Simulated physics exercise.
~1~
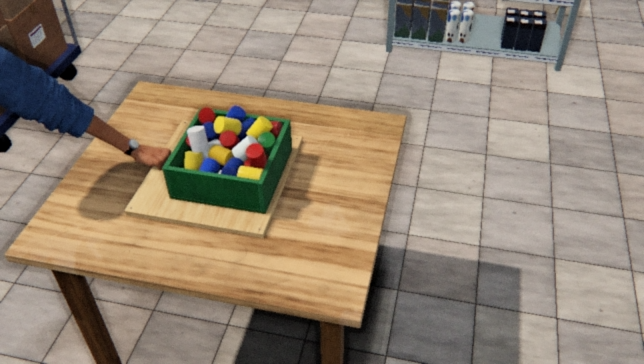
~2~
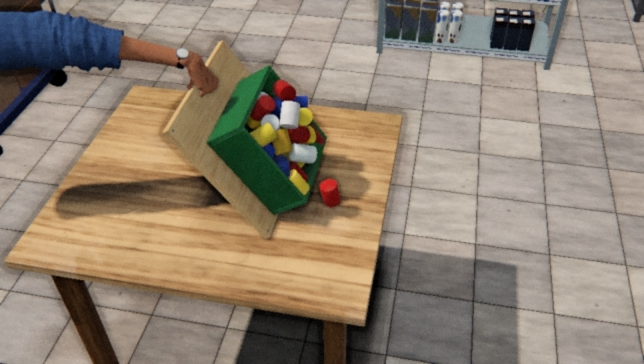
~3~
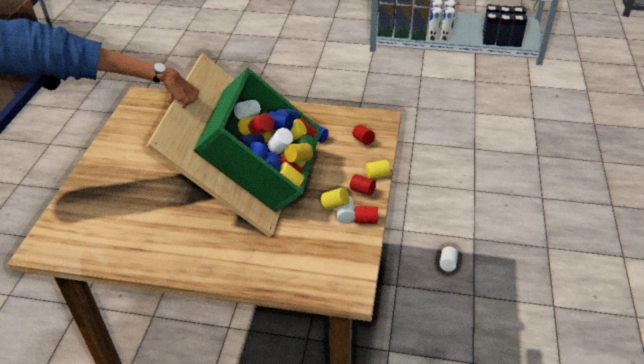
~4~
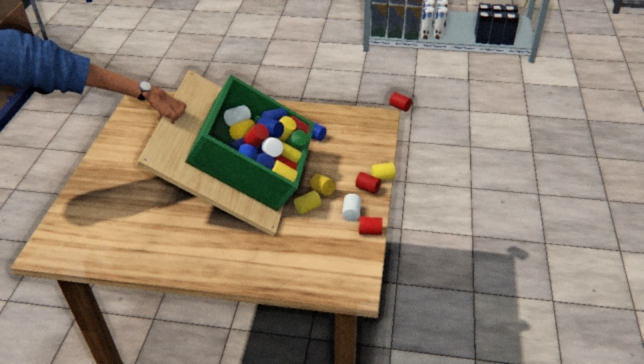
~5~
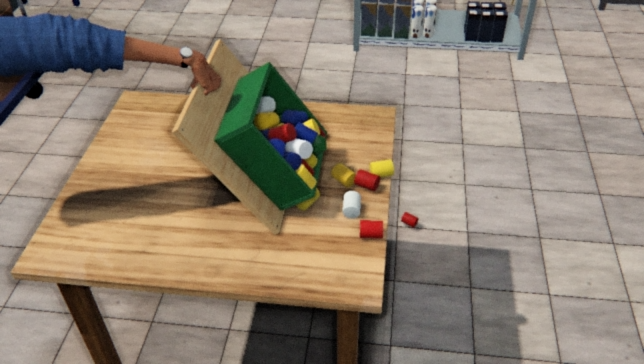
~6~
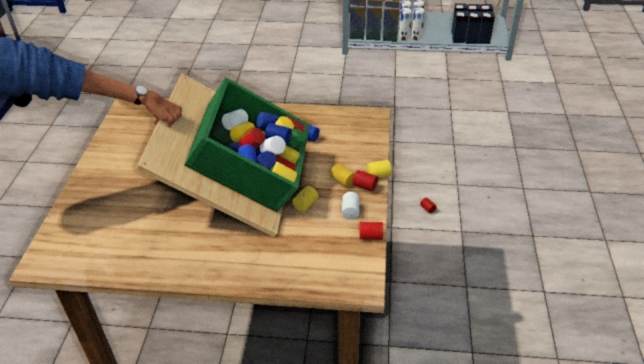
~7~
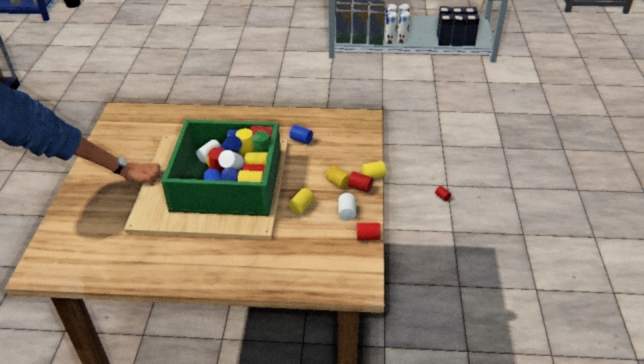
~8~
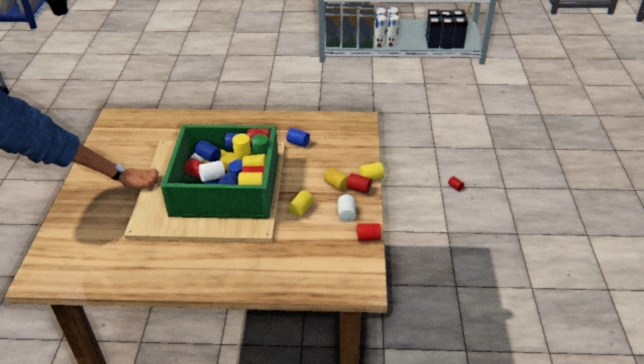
Green crate of colourful cylinders tipping rightward on a board lifted by a hand, spilling several pieces before being lowered flat again.
